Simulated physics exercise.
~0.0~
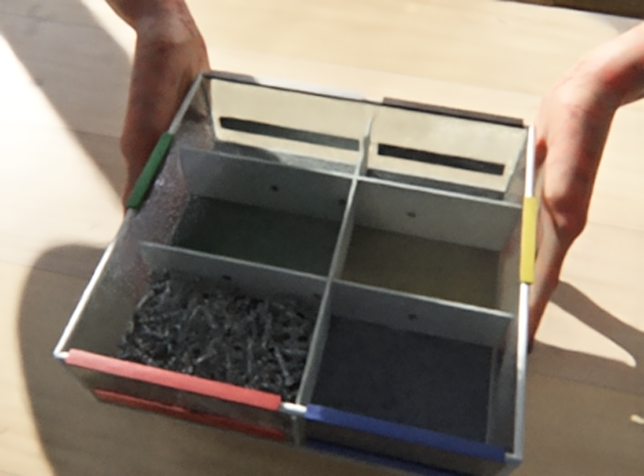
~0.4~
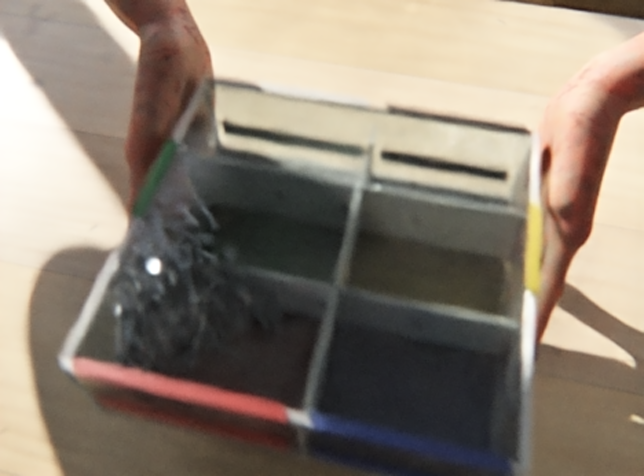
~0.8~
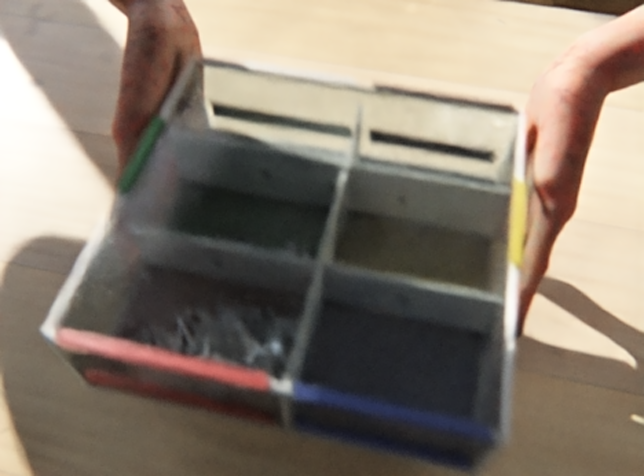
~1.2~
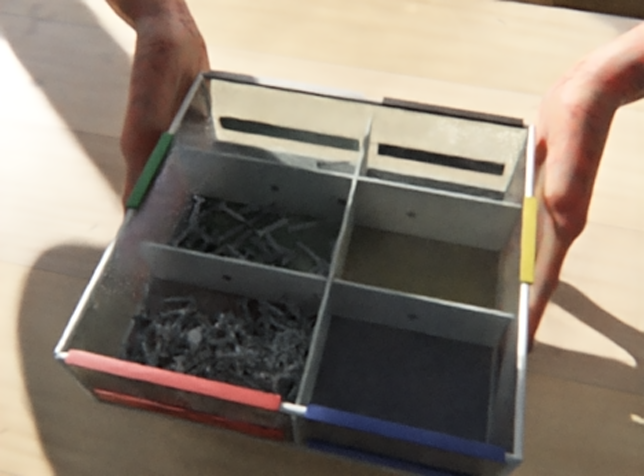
On a pale wooden surface, hands shaking a clear-lidded divided box, screws scattering from the red compartment partly into the green one.
